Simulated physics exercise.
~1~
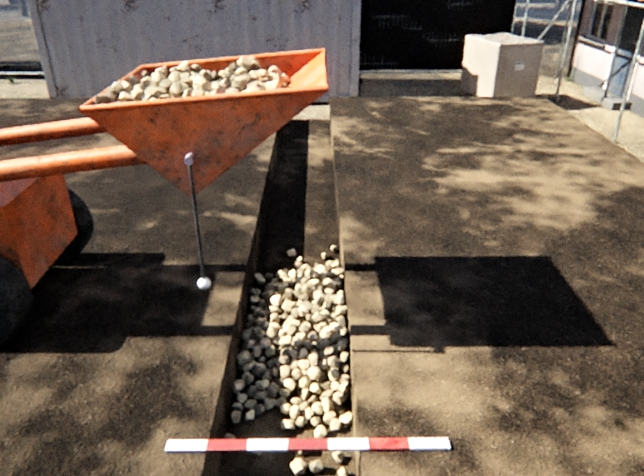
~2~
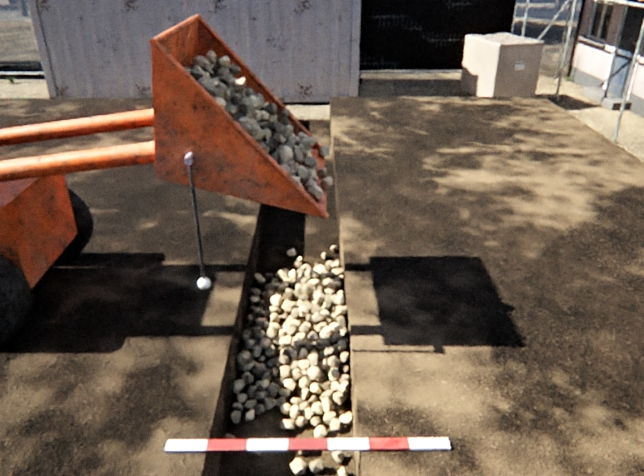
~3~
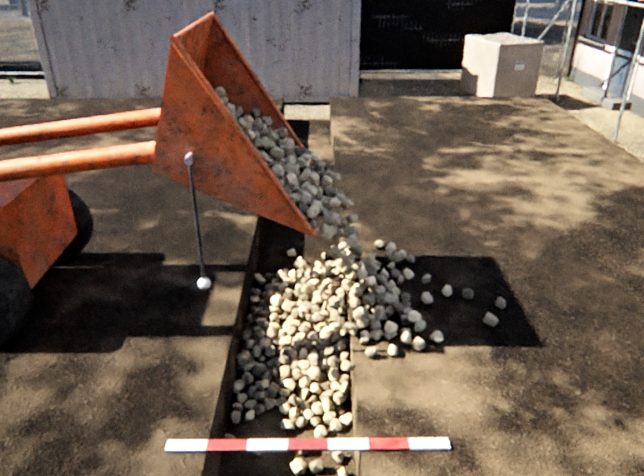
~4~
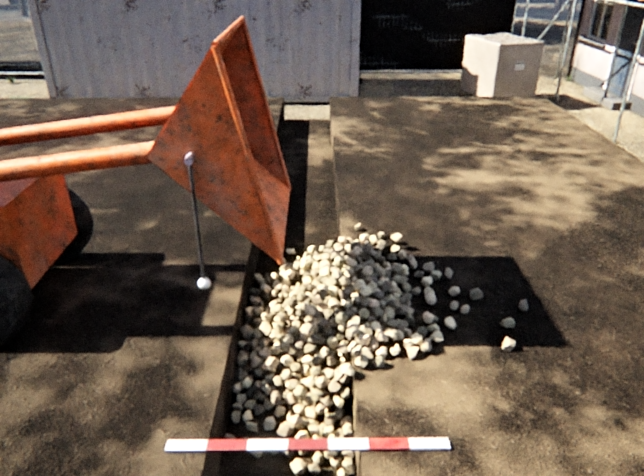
Orange loader bucket tipping pale stones onto an earlier heap in a trench, some spilling over the right edge onto the ground.
